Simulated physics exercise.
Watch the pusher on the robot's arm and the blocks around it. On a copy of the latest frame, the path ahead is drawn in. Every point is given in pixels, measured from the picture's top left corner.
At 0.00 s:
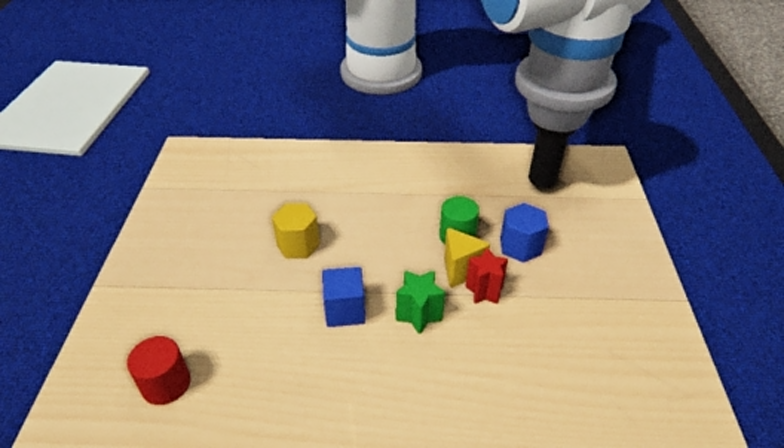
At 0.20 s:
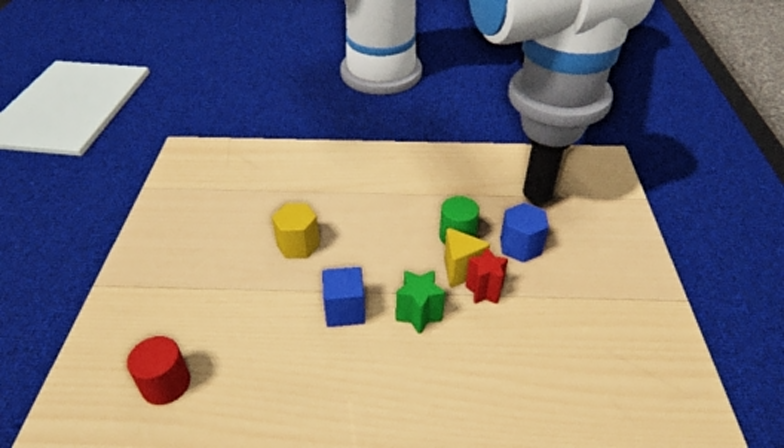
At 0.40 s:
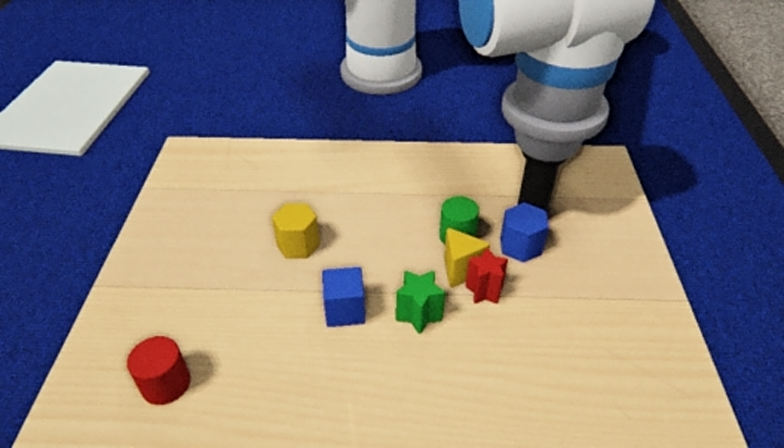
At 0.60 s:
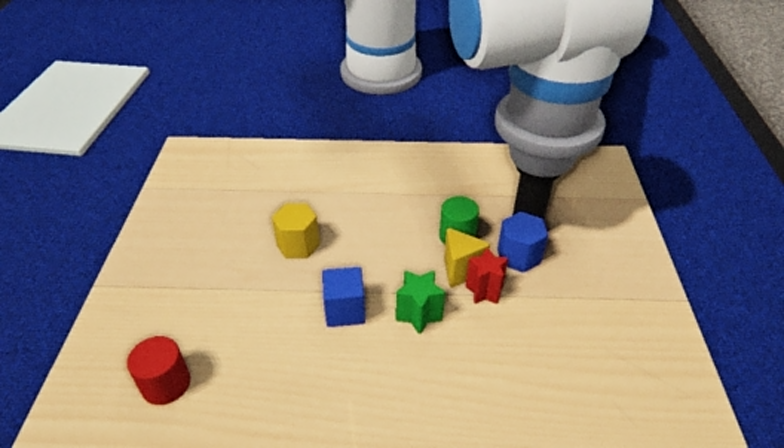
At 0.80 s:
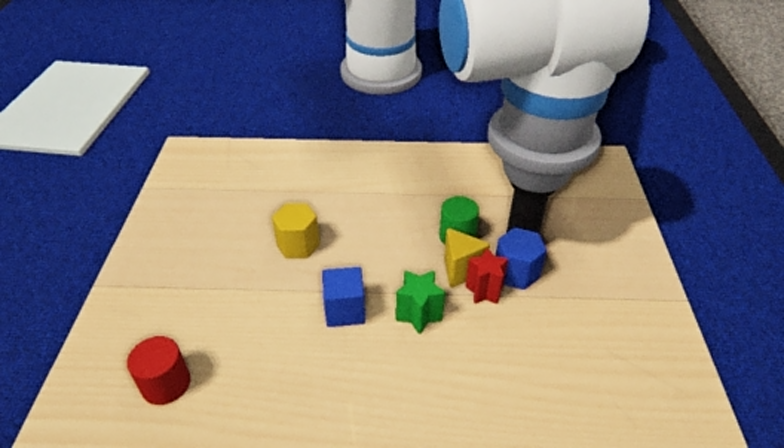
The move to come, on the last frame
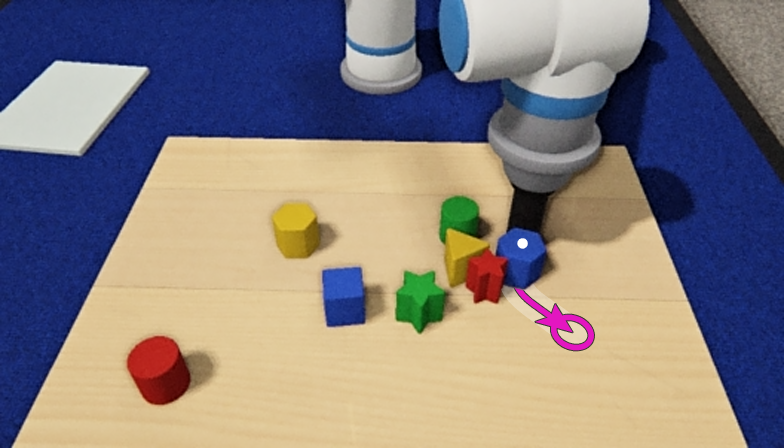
A robot arm lowered its black pusher toward the blue hexagonal block and nudged it down the wooden board, close beside the red star, while the other colored blocks stayed where they were.
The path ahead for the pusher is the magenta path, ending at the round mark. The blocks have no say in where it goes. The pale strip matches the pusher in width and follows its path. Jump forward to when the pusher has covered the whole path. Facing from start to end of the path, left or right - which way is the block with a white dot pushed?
Shifts right.
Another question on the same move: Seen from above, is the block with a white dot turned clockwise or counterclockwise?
From the top, the block rotates clockwise.
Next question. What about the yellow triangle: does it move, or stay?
The block in question stays where it was by the end.
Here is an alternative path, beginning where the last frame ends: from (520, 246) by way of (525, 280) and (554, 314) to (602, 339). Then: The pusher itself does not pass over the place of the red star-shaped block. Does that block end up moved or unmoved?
Put simply, it goes somewhere else.
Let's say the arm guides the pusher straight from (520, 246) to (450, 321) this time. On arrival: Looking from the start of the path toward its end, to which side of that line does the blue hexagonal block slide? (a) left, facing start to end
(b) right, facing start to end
That would be a.
Path on the board, from (520, 246) by way of (514, 275) and (535, 305) to (572, 332); the dot is on the blue hexagonal block.
What follows on the original path. One third of the way, pusher (516, 266); red star-shaped block (481, 272), turned 55° clockwise; blue hexagonal block (522, 276), turned 15° anticlockwise.
Two thirds of the way, pusher (538, 297); red star-shaped block (480, 273), turned 65° clockwise; blue hexagonal block (529, 306), turned 20° clockwise.
At the end, pusher (575, 323); yellow triangle in place; red star-shaped block (480, 273), turned 65° clockwise; blue hexagonal block (530, 309), turned 25° clockwise.
